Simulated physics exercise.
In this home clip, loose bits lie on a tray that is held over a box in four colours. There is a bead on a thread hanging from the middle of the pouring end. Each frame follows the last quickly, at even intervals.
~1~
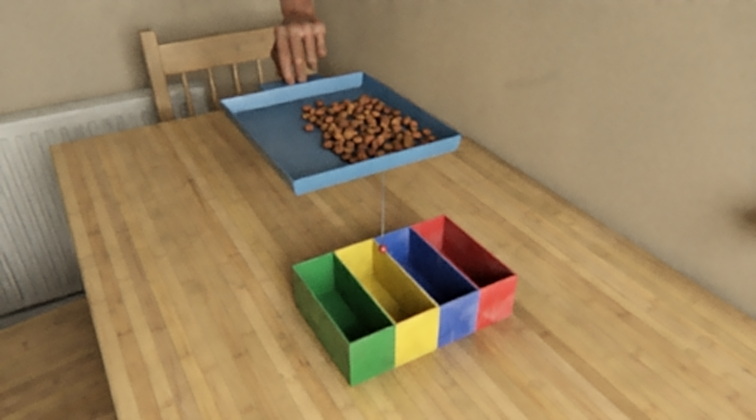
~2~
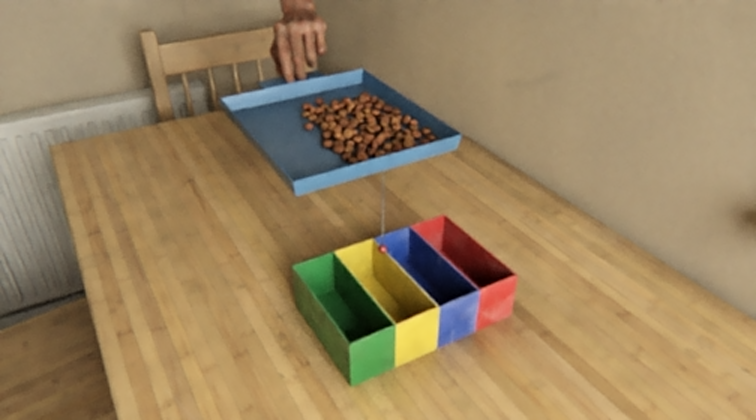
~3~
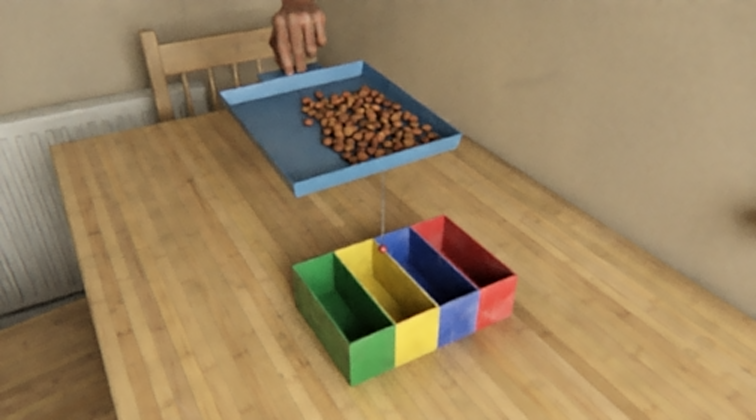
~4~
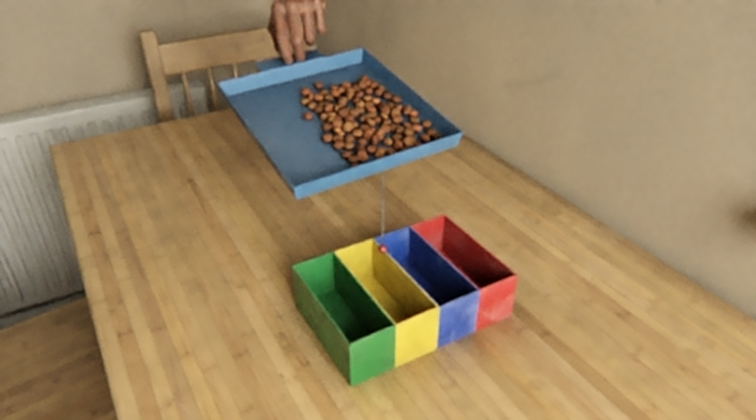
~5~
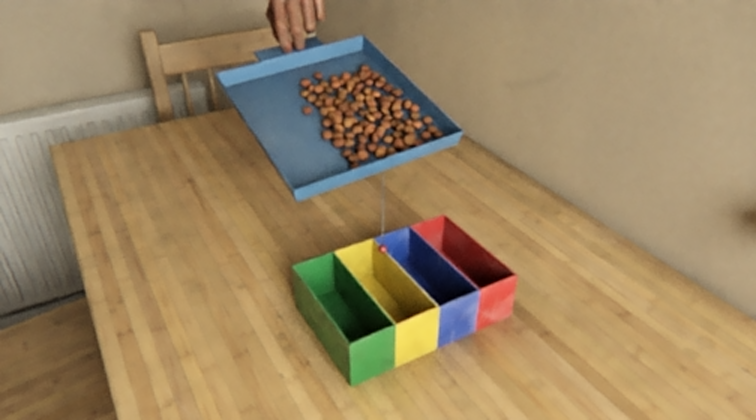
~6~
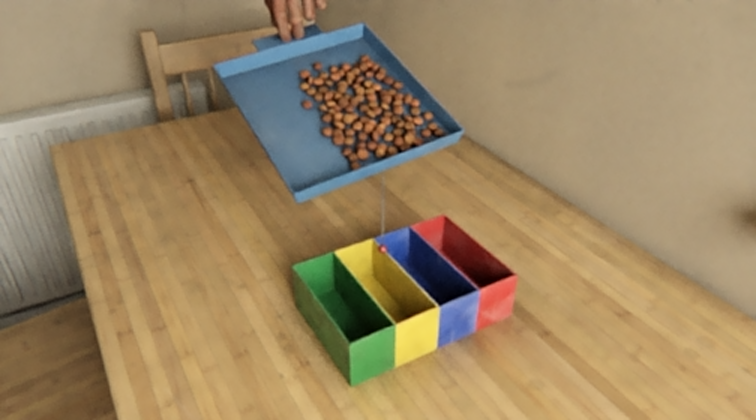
In a home, a pale wooden table is seen from above at an angle, with a wooden chair and white radiator behind it against beige walls. A hand holds a blue tray of small brown bits over a box with green, yellow, blue and red cells from left to right, a small bead hanging on a thread between them. The hand steadily raises the tray's far end, tilting it towards the viewer, its left near corner dipping slightly, while the camera stays still.
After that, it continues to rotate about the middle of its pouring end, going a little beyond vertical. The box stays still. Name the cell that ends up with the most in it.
Most ends up in the green cell.
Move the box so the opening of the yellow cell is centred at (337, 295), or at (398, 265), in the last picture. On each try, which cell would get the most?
Placing A: The yellow one / placing B: The cell in green.
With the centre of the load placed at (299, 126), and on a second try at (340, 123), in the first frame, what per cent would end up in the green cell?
It would be about 60 per cent for the first and about 60 per cent for the second.
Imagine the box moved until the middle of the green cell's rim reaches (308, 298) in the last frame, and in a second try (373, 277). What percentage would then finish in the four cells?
You'd see roughly 100 per cent first and roughly 30 per cent second.
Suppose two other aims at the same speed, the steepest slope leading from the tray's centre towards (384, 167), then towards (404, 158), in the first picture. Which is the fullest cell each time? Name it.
Blue, then the cell in red.
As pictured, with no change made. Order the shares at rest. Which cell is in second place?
Runner-up: That yellow cell.
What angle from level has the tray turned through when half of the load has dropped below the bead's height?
105 degrees.
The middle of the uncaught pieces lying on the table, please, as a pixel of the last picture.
Estimate: Around (285, 369).
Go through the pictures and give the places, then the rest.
Corners of the pouring end at (295, 178) and (457, 134), level; middle of the load at (364, 128), bits of dog kibble; bead on its thread at (383, 249); green cell at (373, 352); yellow cell at (417, 333); blue cell at (458, 315); red cell at (496, 299), in the first frame.
Corners of the pouring end at (295, 179) and (457, 134), level; middle of the load at (364, 127), in the second frame.
Corners of the pouring end at (295, 181) and (458, 133), tipped barely, lowest at the left corner; middle of the load at (364, 124), in the third frame.
Corners of the pouring end at (296, 184) and (458, 132), tipped a little, lowest at the left corner; middle of the load at (364, 118), in the fourth frame.
Corners of the pouring end at (296, 187) and (459, 130), tipped a little, lowest at the left corner; middle of the load at (364, 113), in the fifth frame.
Corners of the pouring end at (296, 190) and (460, 129), tipped clearly, lowest at the left corner; middle of the load at (364, 108); green cell at (373, 352); yellow cell at (417, 333); blue cell at (458, 315); red cell at (496, 299), in the sixth frame.
Soon after the last picture, tray tipped steeply; nearly all on the tray; a stray few falling or outside the box.
A little later, tray tipped right over; about half on the tray; about a quarter in the green cell; a small part in the yellow cell; about a quarter falling or outside the box.
Later still, tray tipped past a quarter turn; about half in the green cell; about a quarter in the yellow cell; a small part in the blue cell; about a quarter falling or outside the box.
At rest, tray tipped past a quarter turn; about half in the green cell; about a quarter in the yellow cell; a small part in the blue cell; none in the red cell; about a quarter outside the box.
